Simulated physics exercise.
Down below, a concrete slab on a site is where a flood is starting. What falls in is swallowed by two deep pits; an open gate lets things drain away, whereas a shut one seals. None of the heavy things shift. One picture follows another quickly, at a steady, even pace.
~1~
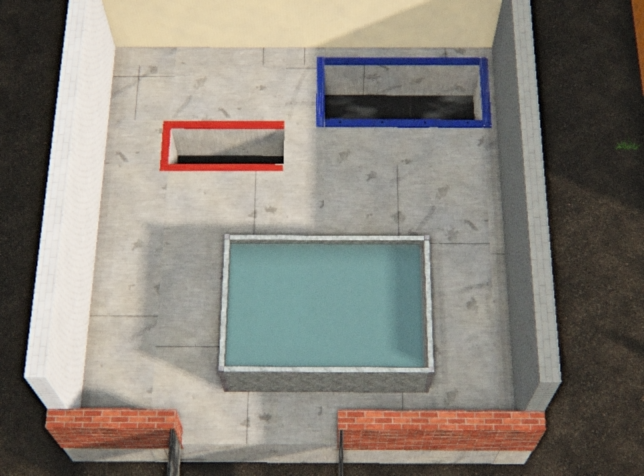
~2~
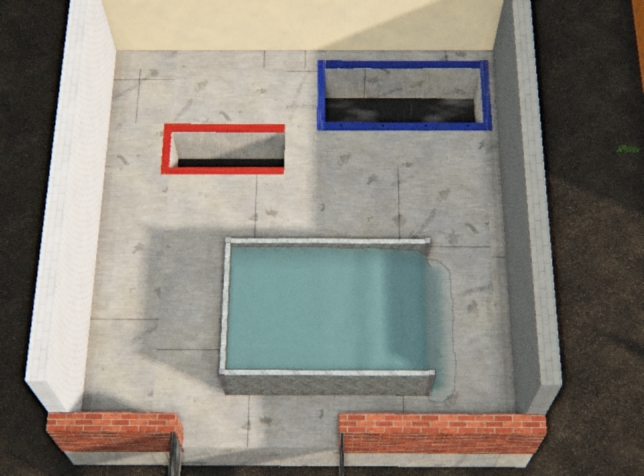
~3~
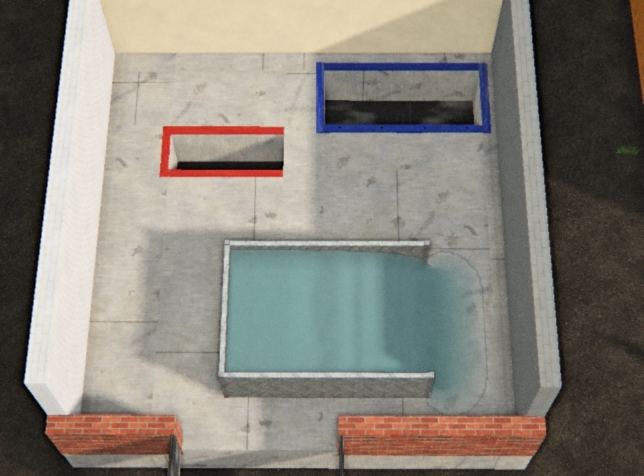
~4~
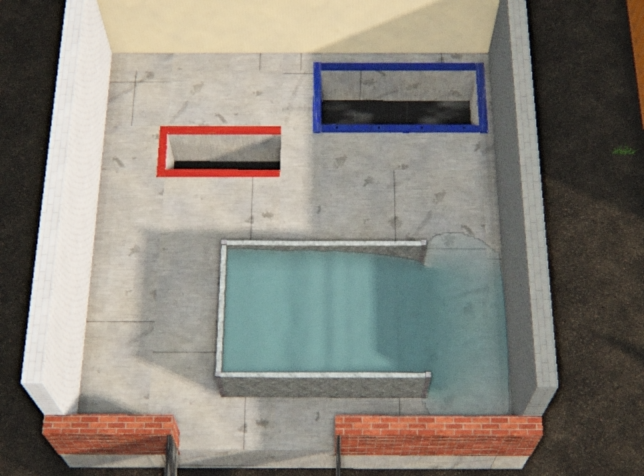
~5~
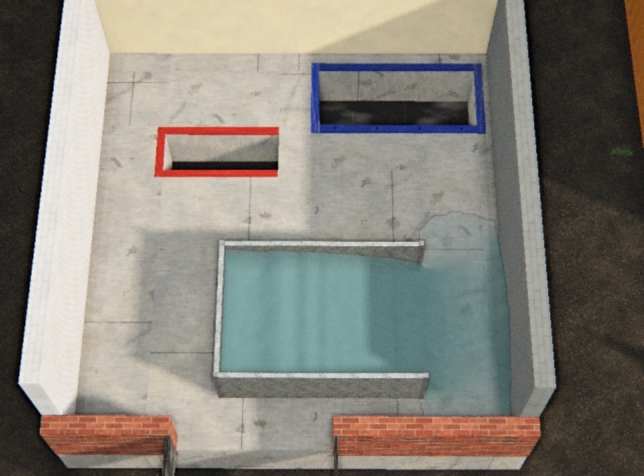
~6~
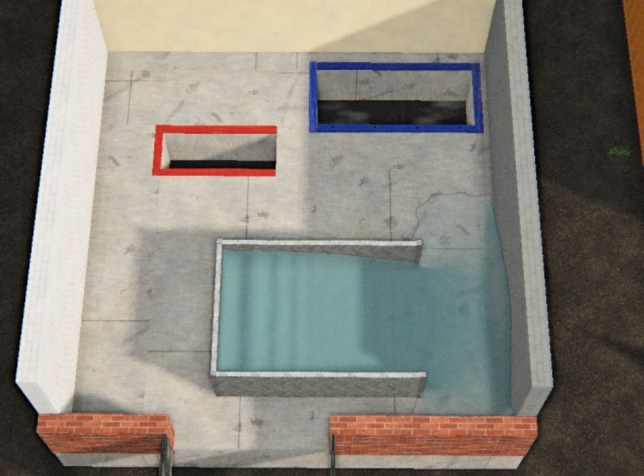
To begin with, a whole tank of still, blue-green water sits on a walled concrete slab, below a red-framed pit and a blue-framed pit. Then its right side opens and water pours out, spreading across the slab to the right-hand wall. Finally, the water creeps upward along that wall.
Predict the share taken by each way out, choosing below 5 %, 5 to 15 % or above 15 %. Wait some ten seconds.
At the end, the gate claims an in-between share - five to fifteen per cent, the blue pit claims a heavy share - exceeding fifteen per cent, the red pit claims an in-between share - five to fifteen per cent.
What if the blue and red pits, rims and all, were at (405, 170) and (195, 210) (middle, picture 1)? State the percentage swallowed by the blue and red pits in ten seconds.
Per cent, approx.: Blue 40, red 6.
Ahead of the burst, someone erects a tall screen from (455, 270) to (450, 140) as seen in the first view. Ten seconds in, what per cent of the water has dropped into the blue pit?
Result, blue pit: Some 30 percent of the total.
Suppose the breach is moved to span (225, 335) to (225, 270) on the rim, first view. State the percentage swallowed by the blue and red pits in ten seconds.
Blue 10 %, red 20 %.
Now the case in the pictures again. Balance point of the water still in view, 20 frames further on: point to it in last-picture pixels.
Somewhere near (370, 318).
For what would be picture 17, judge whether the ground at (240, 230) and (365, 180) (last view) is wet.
Spared, soaked.
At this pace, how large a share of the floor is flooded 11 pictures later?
Roughly 35 percent, I'd say.
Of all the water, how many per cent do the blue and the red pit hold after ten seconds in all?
36 in a hundred, then 8 in a hundred.
A moment on, water covers 20 % of the floor; the gate 0 %, the blue pit 0 %, the red pit 0 %.
Next, water covers 35 % of the floor; the gate 0 %, the blue pit 5 %, the red pit 0 %.
Then, water covers 50 % of the floor; the gate 4 %, the blue pit 18 %, the red pit 0 %.
Later, water covers 75 % of the floor; the gate 8 %, the blue pit 30 %, the red pit 3 %.
In the end, water covers 85 % of the floor; the gate 11 %, the blue pit 36 %, the red pit 8 %.
